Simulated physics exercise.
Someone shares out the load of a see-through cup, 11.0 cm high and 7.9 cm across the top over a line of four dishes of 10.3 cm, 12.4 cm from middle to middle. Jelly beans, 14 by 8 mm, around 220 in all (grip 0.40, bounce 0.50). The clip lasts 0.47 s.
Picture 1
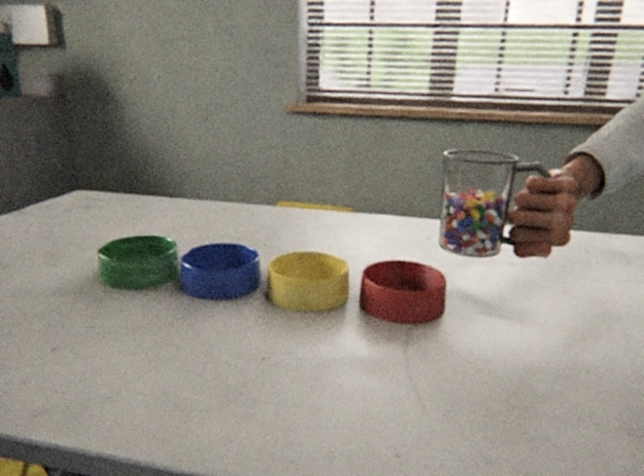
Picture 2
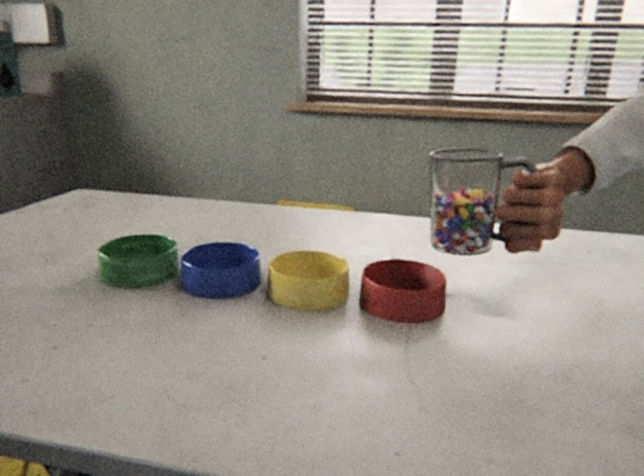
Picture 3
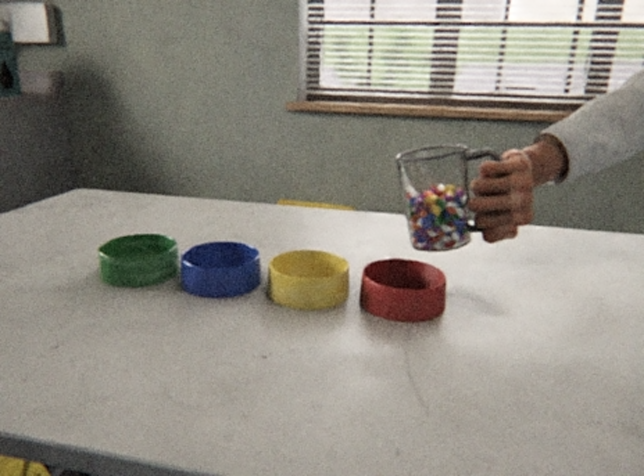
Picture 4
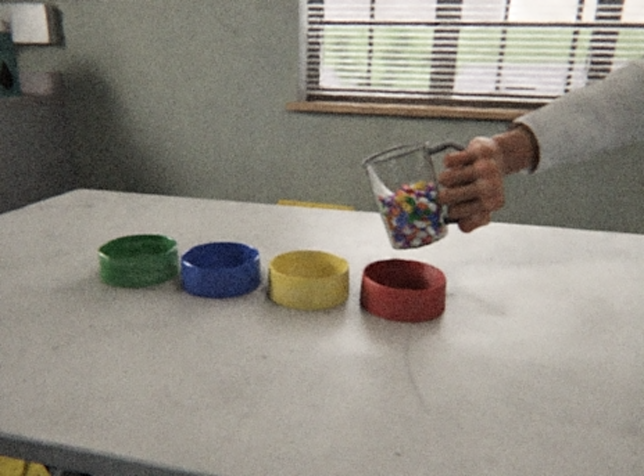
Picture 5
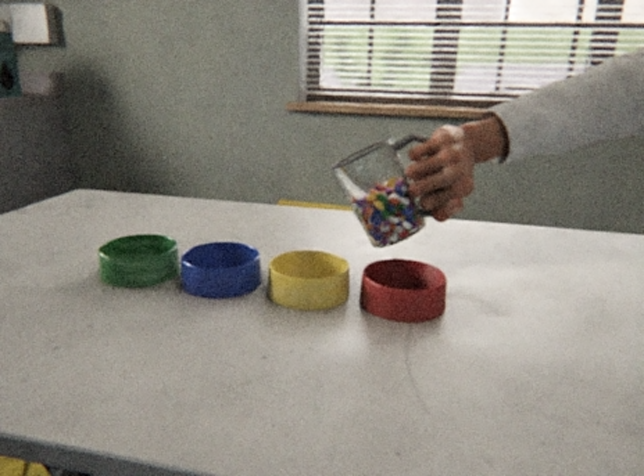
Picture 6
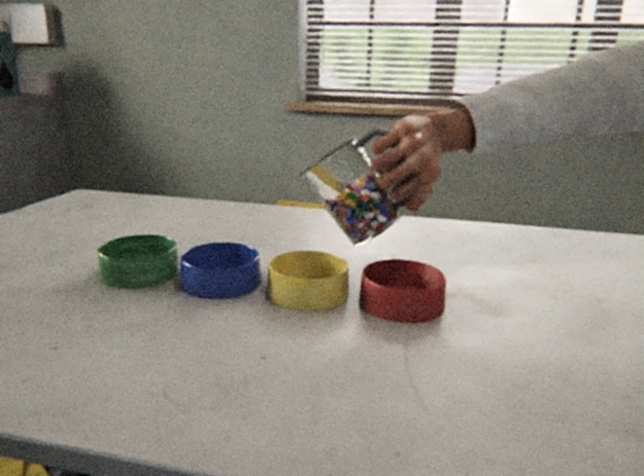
A clear cup partly filled with colorful jelly beans, held upright by a hand at the right, starts moving left above a white table. The hand tilts it steadily leftward as it passes over the red dish toward the yellow one, with blue and green dishes farther left. The beans remain inside the slanted cup.
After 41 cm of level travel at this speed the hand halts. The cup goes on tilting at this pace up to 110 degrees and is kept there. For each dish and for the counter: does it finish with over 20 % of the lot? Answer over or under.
Red dish: Under; blue dish: Under; green dish: Over; yellow dish: Under; on the counter: Over.
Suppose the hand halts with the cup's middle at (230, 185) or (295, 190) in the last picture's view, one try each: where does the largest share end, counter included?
Most goes to: Counter; blue.
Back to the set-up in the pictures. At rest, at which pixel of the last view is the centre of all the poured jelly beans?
At about (121, 265).
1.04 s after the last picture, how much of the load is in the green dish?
Some 35 per cent.
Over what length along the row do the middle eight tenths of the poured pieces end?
About 15 cm.
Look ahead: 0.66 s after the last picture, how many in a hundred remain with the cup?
Some 100 per cent of the load.
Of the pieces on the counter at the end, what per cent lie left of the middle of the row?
About 100 per cent.
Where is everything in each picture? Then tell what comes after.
In the first frame, cup at (475, 203), tilt 0 degrees, lip at (445, 154), moved 0.0 cm; middle of the pieces at (468, 224); red dish at (404, 275); yellow dish at (309, 265); blue dish at (220, 256); green dish at (138, 248).
In the second frame, cup at (463, 201), tilt 3 degrees, lip at (431, 154), moved 1.3 cm; middle of the pieces at (458, 223).
In the third frame, cup at (436, 198), tilt 11 degrees, lip at (397, 157), moved 4.5 cm; middle of the pieces at (434, 220).
In the fourth frame, cup at (407, 196), tilt 20 degrees, lip at (363, 162), moved 7.9 cm; middle of the pieces at (410, 218).
In the fifth frame, cup at (380, 194), tilt 28 degrees, lip at (332, 167), moved 11.2 cm; middle of the pieces at (386, 216).
In the sixth frame, cup at (353, 193), tilt 37 degrees, lip at (302, 173), moved 14.5 cm; middle of the pieces at (362, 213); red dish at (404, 274); yellow dish at (309, 264); blue dish at (220, 255); green dish at (138, 247).
Then, 0.40 s after the last picture, tilt 72 degrees; cup holds 100 %.
Then, 0.66 s after the last picture, tilt 95 degrees; cup holds 100 %.
Then, 1.04 s after the last picture, tilt 110 degrees; cup holds 30 %, green 35 %.
In the end, red 0 %, blue 0 %, green 65 %, yellow 0 %, counter 35 %.
